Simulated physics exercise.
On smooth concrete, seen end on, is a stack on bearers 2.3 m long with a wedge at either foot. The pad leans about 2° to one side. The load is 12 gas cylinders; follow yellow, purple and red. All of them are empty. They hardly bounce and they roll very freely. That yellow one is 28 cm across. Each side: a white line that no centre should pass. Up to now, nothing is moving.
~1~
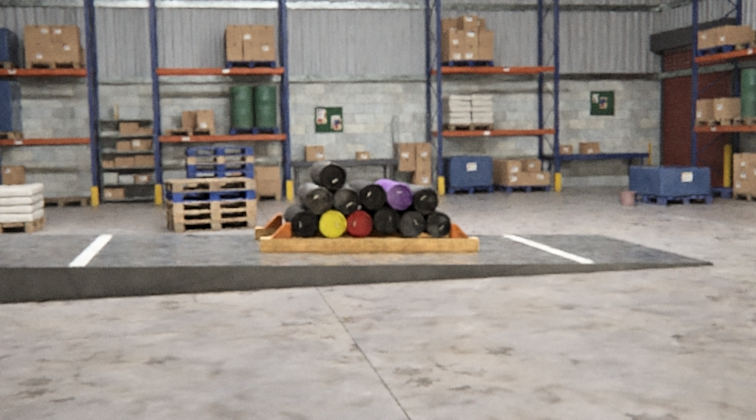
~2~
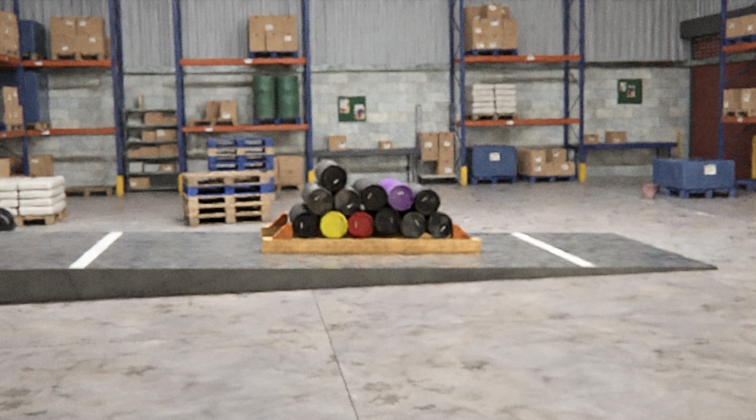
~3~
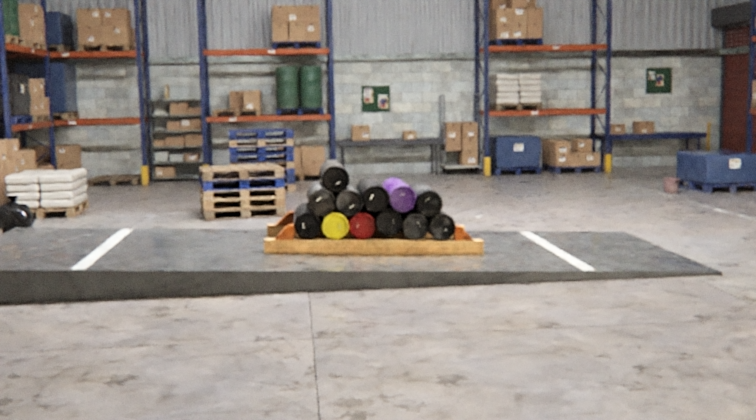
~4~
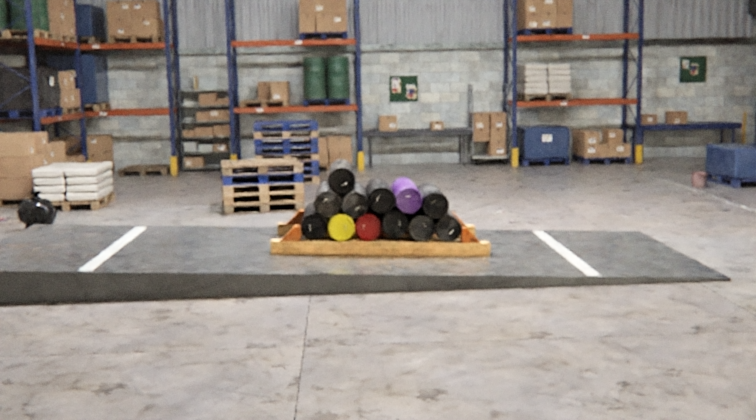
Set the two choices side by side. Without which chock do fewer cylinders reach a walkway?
Chock choice: The left one (0 vs 12).
If it is the left, after 0.7 s, yellow is on the bearers, 70 cm from the bearers' left end; purple is up on others, 85 cm from the bearers' right end; red is on the bearers, 100 cm from the bearers' left end; 0 past a line.
If it is the left, in the end, yellow is on the bearers, 70 cm from the bearers' left end; purple is up on others, 85 cm from the bearers' right end; red is on the bearers, 100 cm from the bearers' left end; 0 past a line.
If it is the right, after 4.0 s, yellow is on the bearers, 75 cm from the bearers' right end, rolling right; purple is past the right line; red is off the bearers, 15 cm short of the right line, rolling right; 6 past a line.
If it is the right, in the end, yellow is past the right line; purple is past the right line; red is past the right line; 12 past a line.
